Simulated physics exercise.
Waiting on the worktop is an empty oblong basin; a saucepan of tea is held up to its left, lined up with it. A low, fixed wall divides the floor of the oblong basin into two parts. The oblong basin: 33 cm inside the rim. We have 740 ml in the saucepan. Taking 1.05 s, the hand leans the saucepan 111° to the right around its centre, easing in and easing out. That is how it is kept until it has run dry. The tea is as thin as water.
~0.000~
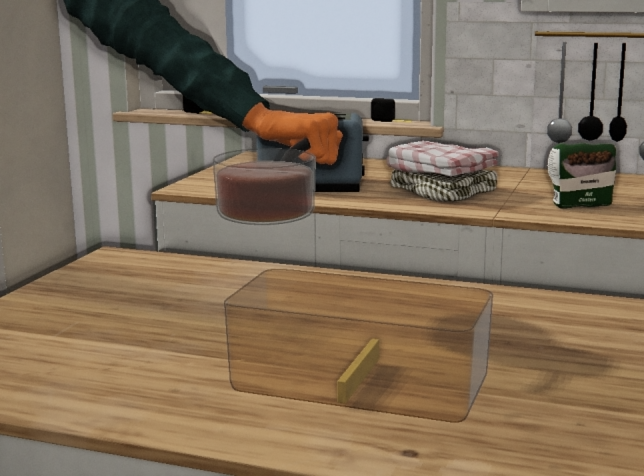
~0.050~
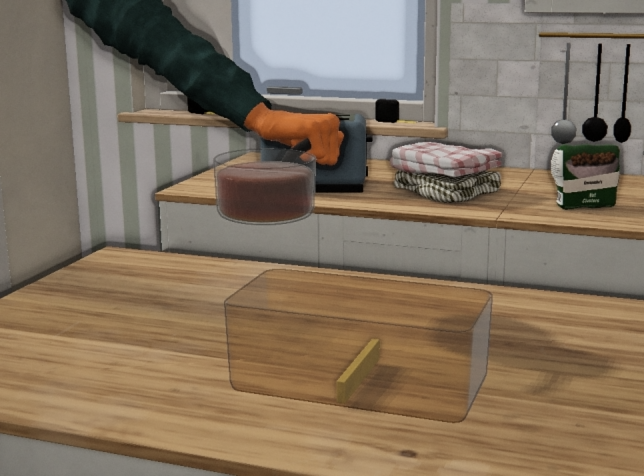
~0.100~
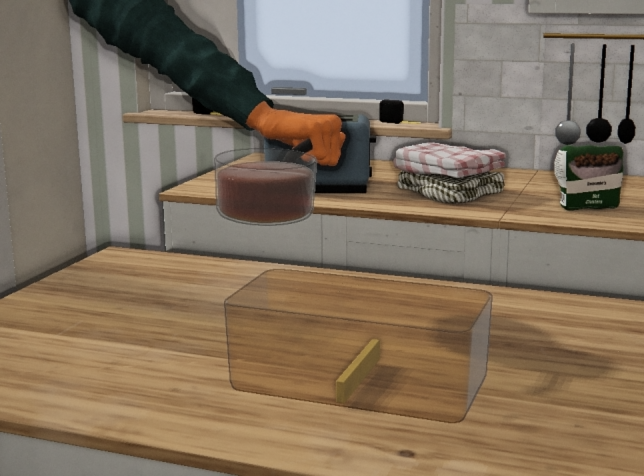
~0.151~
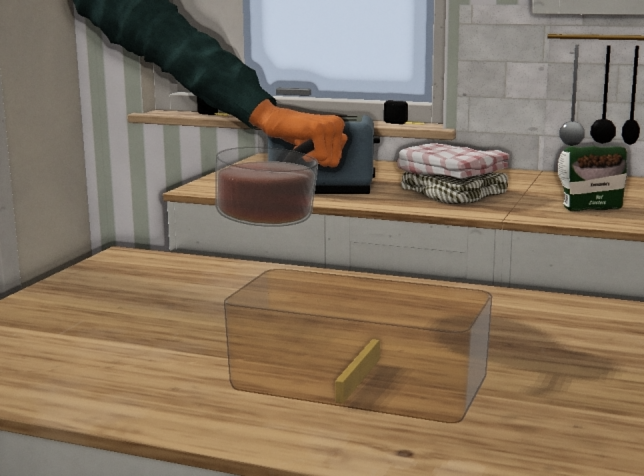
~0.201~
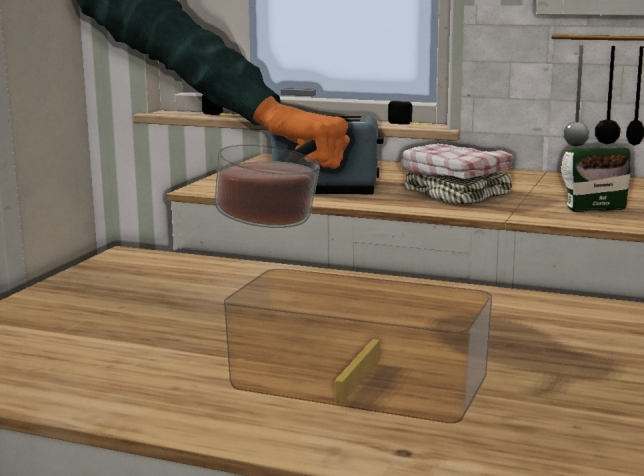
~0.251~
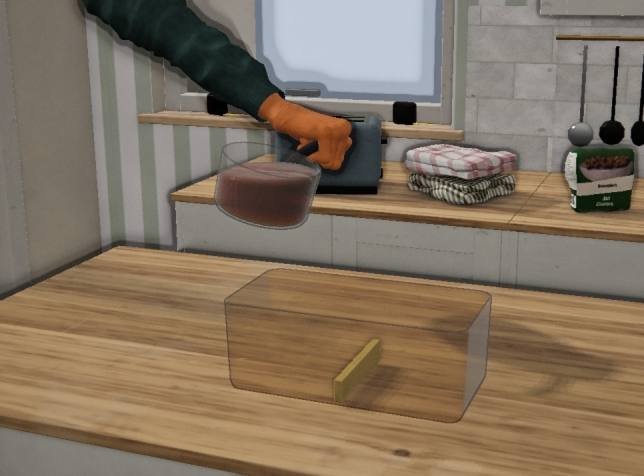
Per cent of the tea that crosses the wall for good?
58 per cent.
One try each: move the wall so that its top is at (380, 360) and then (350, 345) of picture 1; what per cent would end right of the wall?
Around 20 and 70 percent, in that order.
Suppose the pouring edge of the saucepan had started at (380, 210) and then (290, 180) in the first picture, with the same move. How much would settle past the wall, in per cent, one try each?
It comes to 90 per cent, and then 20 per cent.
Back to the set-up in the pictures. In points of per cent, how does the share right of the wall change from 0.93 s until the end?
The amount climbs by around 2.
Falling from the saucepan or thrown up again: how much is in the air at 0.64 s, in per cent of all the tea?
Some 34 % is the figure.
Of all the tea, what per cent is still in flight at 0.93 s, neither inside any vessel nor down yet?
Something like 10 per cent is in the air then.
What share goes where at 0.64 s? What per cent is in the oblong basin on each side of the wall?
I'd say some 4 on the left and some 10 on the right.
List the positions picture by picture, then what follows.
In the first picture, tilt 0°; pouring edge (312, 162); surface from (223, 168) to (311, 173); the oblong basin's rim runs from (246, 287) to (483, 312); the wall's top is at (360, 360).
In the second picture, tilt 1°; pouring edge (312, 163); surface from (224, 168) to (311, 174).
In the third picture, tilt 2°; pouring edge (312, 165); surface from (224, 168) to (312, 175).
In the fourth picture, tilt 6°; pouring edge (314, 168); surface from (225, 167) to (313, 175).
In the fifth picture, tilt 10°; pouring edge (315, 172); surface from (226, 167) to (314, 175).
In the sixth picture, tilt 15°; pouring edge (316, 177); surface from (228, 168) to (316, 176).
By 0.64 s the tilt is 74° and 53 per cent is still to pour, 4 is left of the wall and 10 right of it.
By 0.93 s the tilt is 107° and 8 per cent is still to pour, 26 is left of the wall and 57 right of it.
By 1.23 s the tilt is 111° and 0 per cent is still to pour, 41 is left of the wall and 58 right of it.
By 1.55 s the tilt is 111° and 0 per cent is still to pour, 41 is left of the wall and 58 right of it.
At rest 41 per cent lies left of the wall, 58 right of it and 1 outside.
